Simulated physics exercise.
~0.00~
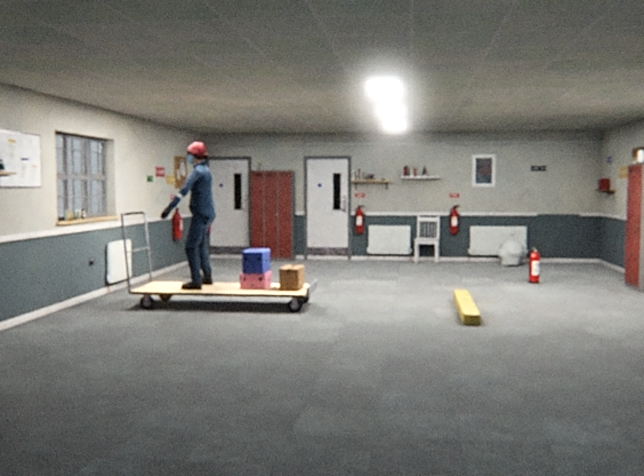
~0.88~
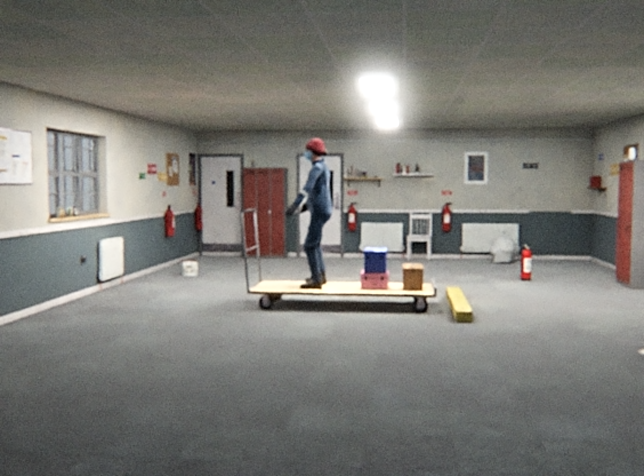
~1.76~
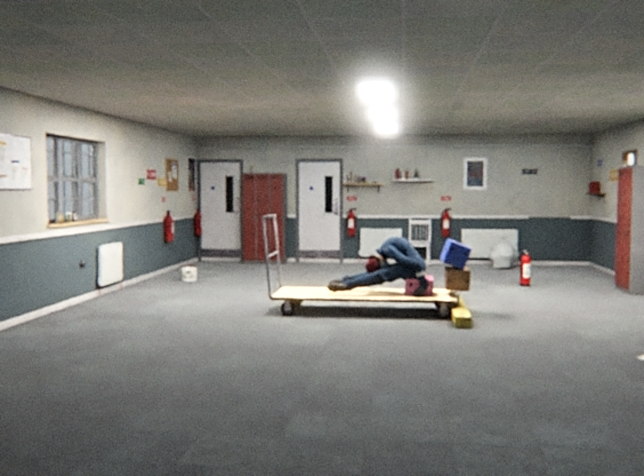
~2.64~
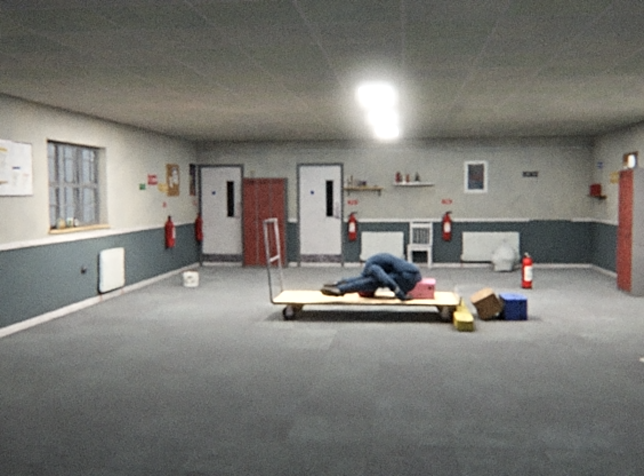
A figure in a red cap rode a flat trolley rightward across a large room until it stopped at a yellow block, then crumpled onto the deck beside the pink box while the blue and brown boxes tumbled off the front onto the floor.
